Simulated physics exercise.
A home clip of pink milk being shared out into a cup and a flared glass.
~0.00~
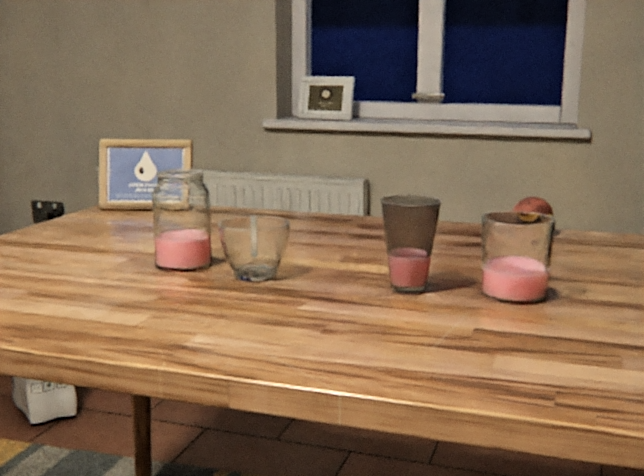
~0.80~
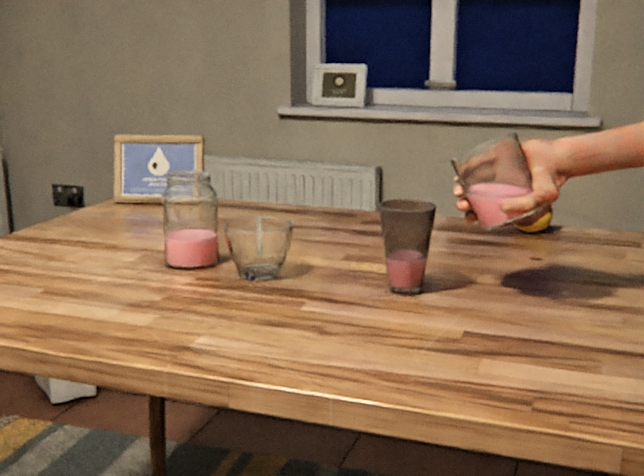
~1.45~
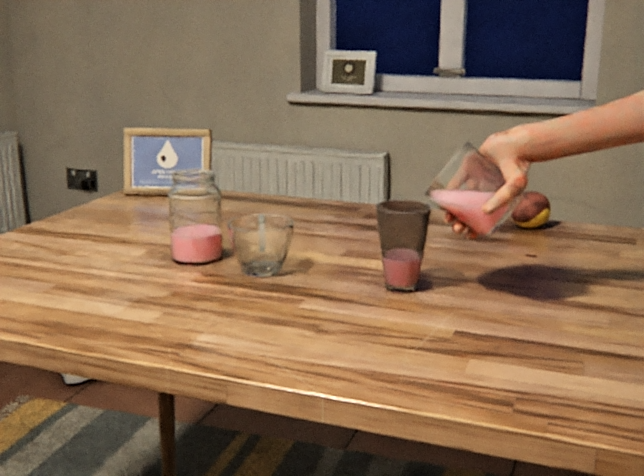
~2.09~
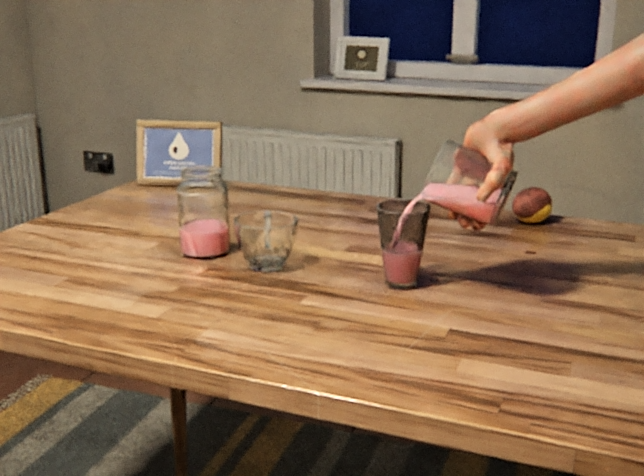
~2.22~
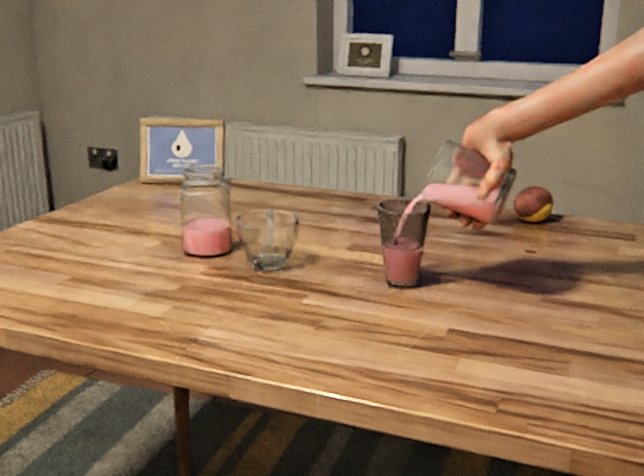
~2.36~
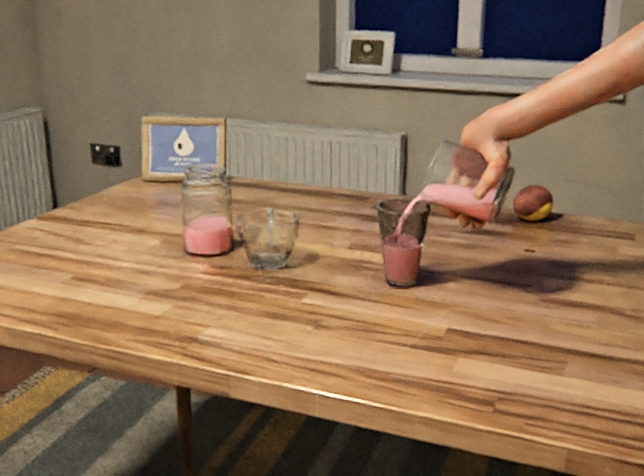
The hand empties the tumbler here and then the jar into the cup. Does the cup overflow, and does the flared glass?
Left, the cup holds everything; right, the flared glass holds everything.
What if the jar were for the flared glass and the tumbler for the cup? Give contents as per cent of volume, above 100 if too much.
Near 80 and 40 in a hundred.
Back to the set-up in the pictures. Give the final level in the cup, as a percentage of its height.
Close to 60 %.
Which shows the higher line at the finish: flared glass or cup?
In the right one.
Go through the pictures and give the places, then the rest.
Before the pour; tumbler (516, 254) about a third full; jar (182, 217) about a quarter full; flared glass (410, 241) about a third full; cup (255, 247) empty, in the first frame.
The tumbler is on its way; tumbler (497, 181) tipped 25° with all of its load; flared glass about a third full, surface at (406, 257), in the second frame.
The pink milk nears the lip; tumbler (474, 191) tipped 55° with all of its load; flared glass (403, 244) about a third full, in the third frame.
Pouring; tumbler (468, 183) tipped 70° with nearly all of its load; flared glass about half full, surface at (402, 249), in the fourth frame.
Pouring; tumbler (468, 183) tipped 75° with about three quarters of its load; cup (268, 239) empty, in the fifth frame.
Pouring; tumbler (466, 182) tipped 75° with about three quarters of its load; jar about a quarter full, surface at (208, 224); flared glass about half full, surface at (402, 242); cup (269, 238) empty, in the sixth frame.
After 3.2 s, the flared glass is about two thirds full.
After 4.6 s, the flared glass is about three quarters full.
After 11.0 s, the cup is about two thirds full; the flared glass is about three quarters full.
